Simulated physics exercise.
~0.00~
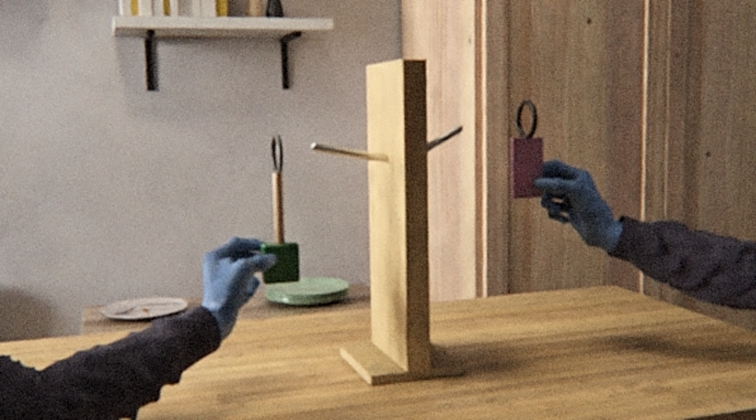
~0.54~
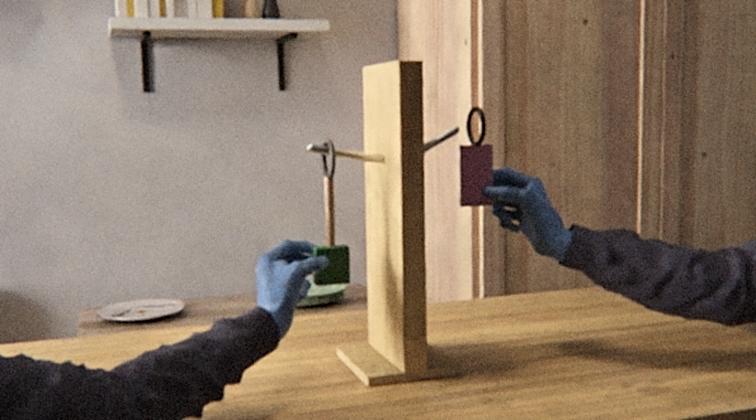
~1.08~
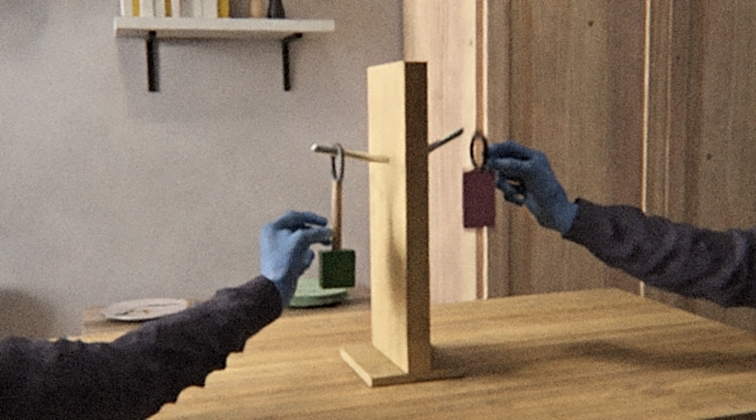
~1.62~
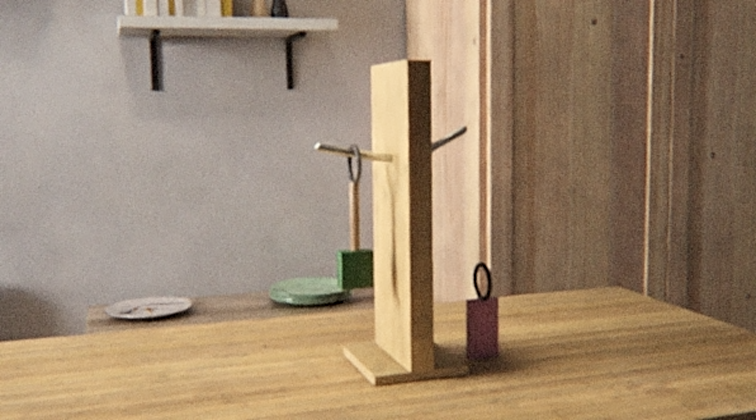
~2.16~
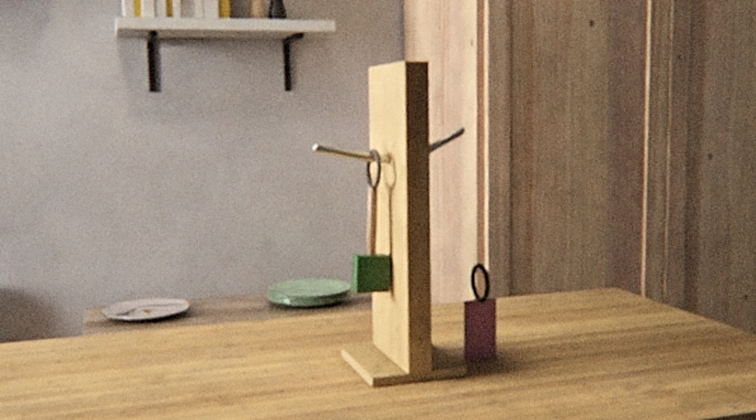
On a wooden table in a room with a wall shelf and wood panelling, two gloved hands bring a green brush and a pink tag toward a stand with a peg on each side. The left hand slips the brush's ring over the left peg, while the right hand moves the tag close to the other peg. The left hand then lets go and draws back as the tag sinks slightly. With both hands gone, the tag stands on the table, off its peg. The brush slides inward along its peg and ends hanging beside the post.
